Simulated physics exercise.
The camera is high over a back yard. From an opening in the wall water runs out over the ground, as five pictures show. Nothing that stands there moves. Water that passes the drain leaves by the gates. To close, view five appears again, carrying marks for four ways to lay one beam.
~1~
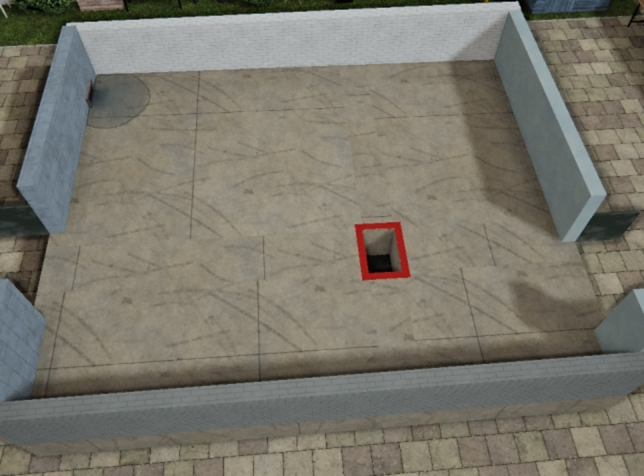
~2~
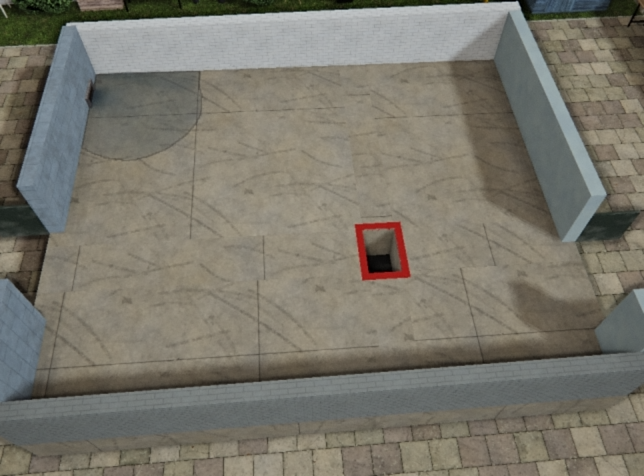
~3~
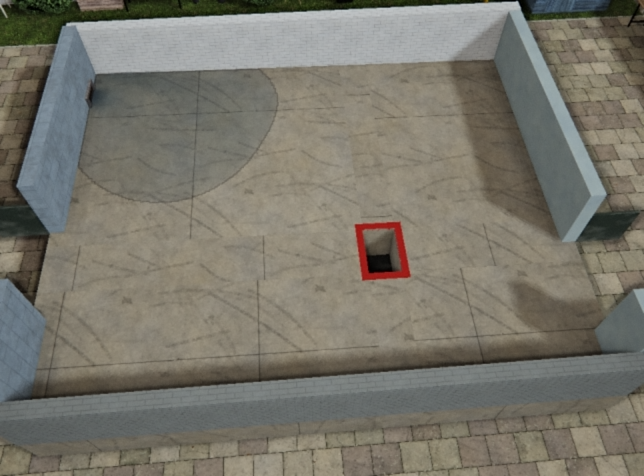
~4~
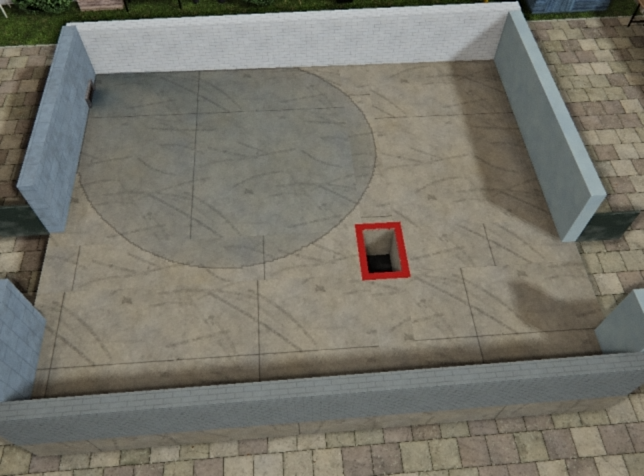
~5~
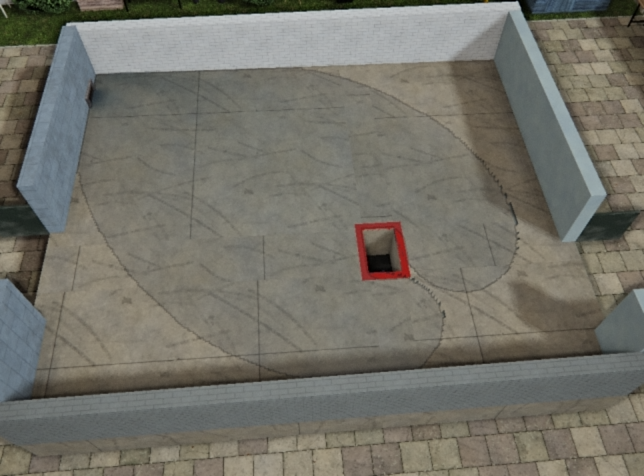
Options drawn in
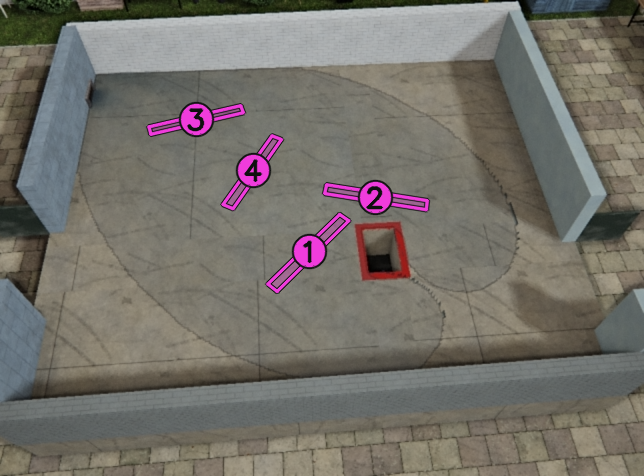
In a walled back yard seen from high above, a small patch of water lies by an outfall in the far left corner. It spreads across the paving in a widening rounded sheet, toward the right and the near wall. The water then reaches the red-edged drain pit and passes around it on both sides.
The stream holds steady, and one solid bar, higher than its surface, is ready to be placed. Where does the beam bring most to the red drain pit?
Use place 2.
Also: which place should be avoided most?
Here it is place 4.
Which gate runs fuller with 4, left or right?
More leaves on the right.
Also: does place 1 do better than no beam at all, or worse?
Place 1 is worse.
In magenta, 1 from (272, 287) to (344, 217); 2 from (325, 189) to (426, 205); 3 from (149, 130) to (242, 109); 4 from (228, 206) to (276, 137).
Choosing 1, about 9 % of the stream goes into the red drain pit, about 90 % out by the gates.
Choosing 2, about 17 % of the stream goes into the red drain pit, about 83 % out by the gates.
Choosing 3, about 8 % of the stream goes into the red drain pit, about 92 % out by the gates.
Choosing 4, about 4 % of the stream goes into the red drain pit, about 96 % out by the gates.
